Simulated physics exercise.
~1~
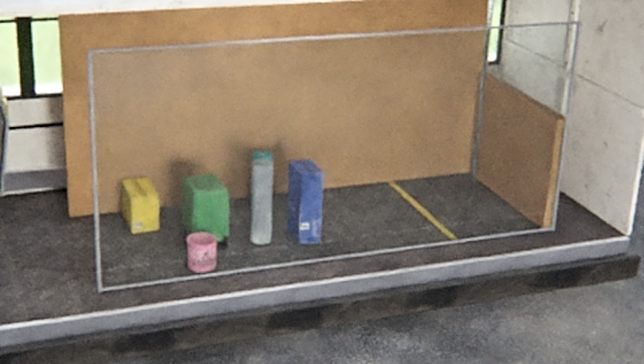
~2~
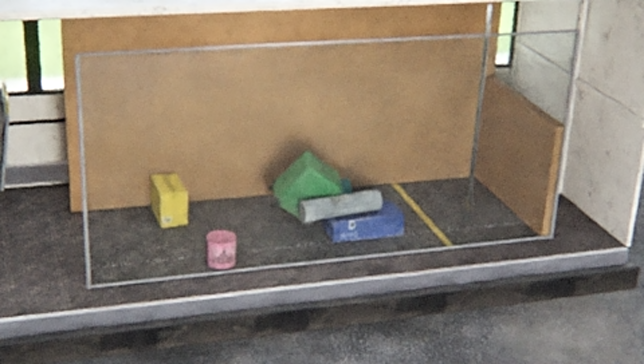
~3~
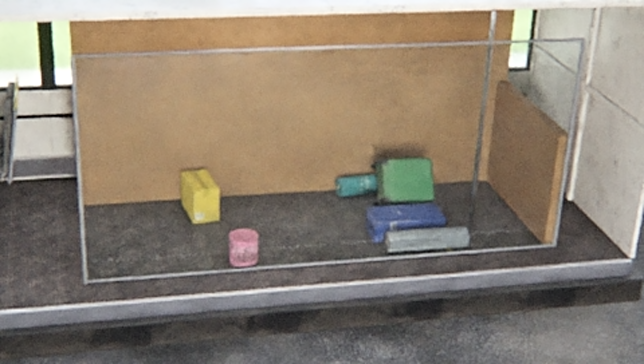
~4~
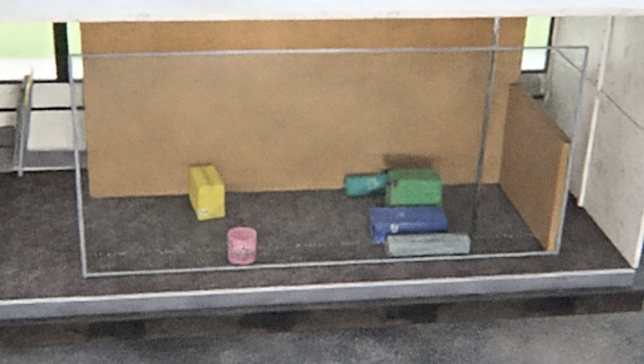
A green case, a grey roll, a teal roll and a blue box slid right across the dark floor and toppled, while a yellow carton and pink bucket slid a shorter way upright; all came to rest, the fallen four clustered toward the right.
